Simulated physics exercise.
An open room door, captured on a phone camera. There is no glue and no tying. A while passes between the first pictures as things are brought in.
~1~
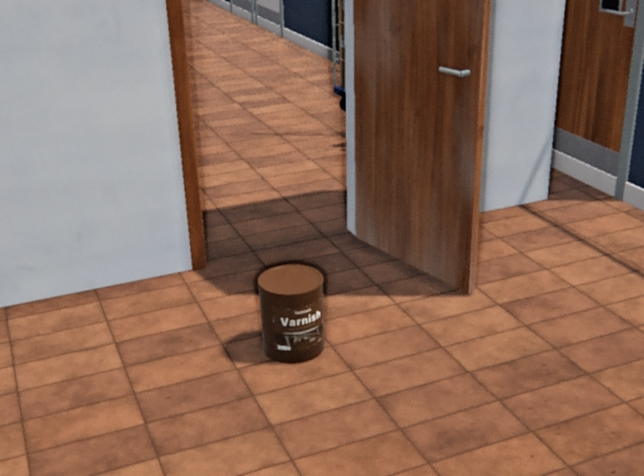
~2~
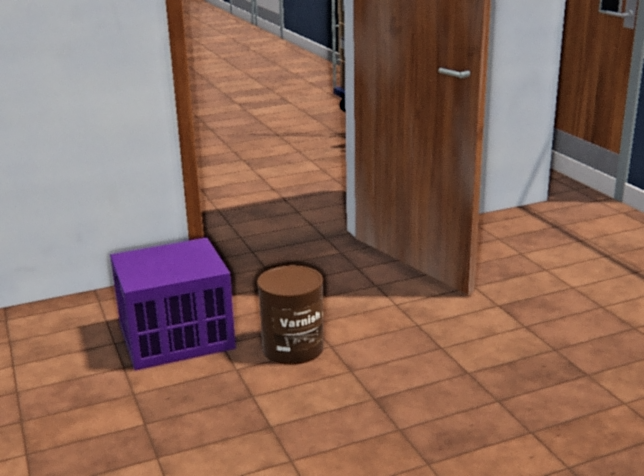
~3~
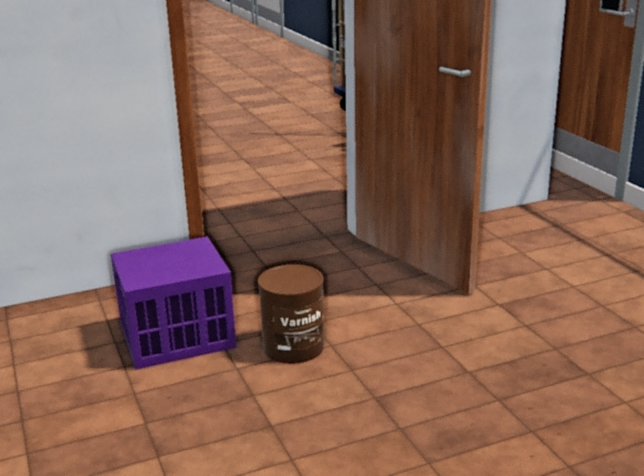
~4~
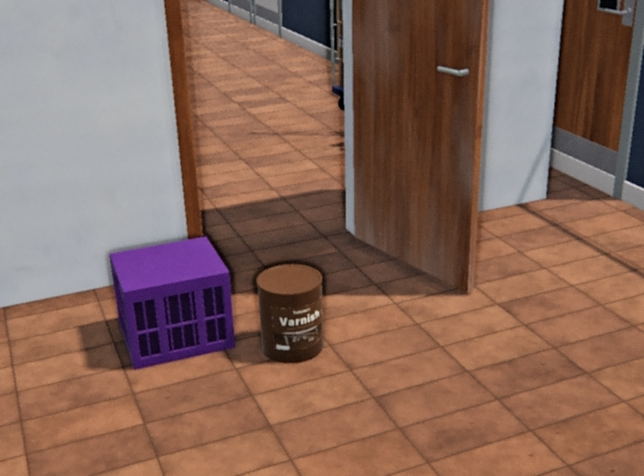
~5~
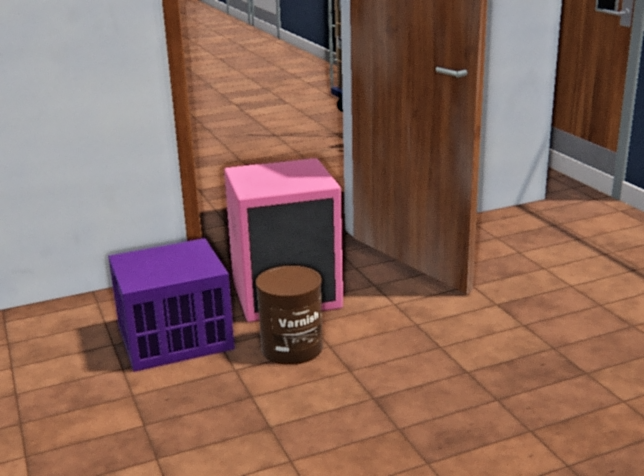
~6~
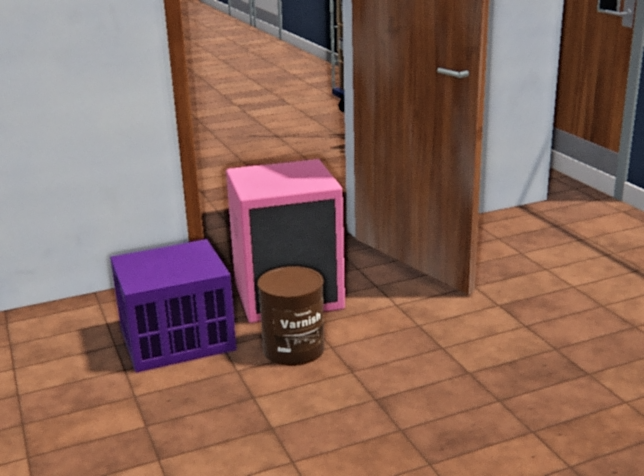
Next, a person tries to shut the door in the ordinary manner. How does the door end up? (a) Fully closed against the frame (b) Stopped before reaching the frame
b, stopped before reaching the frame.
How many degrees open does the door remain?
Open angle: About 60°.
Then, 0.50 s on from there, open by 96°.
Then, 0.80 s on from there, open by 84°.
Then, 1.10 s on from there, open by 69°.
Then, 1.30 s on from there, open by 61°.
In the end, open by 60°; all 3 unmoved. At the end, from the last picture's camera, pink appliance near (280, 238).
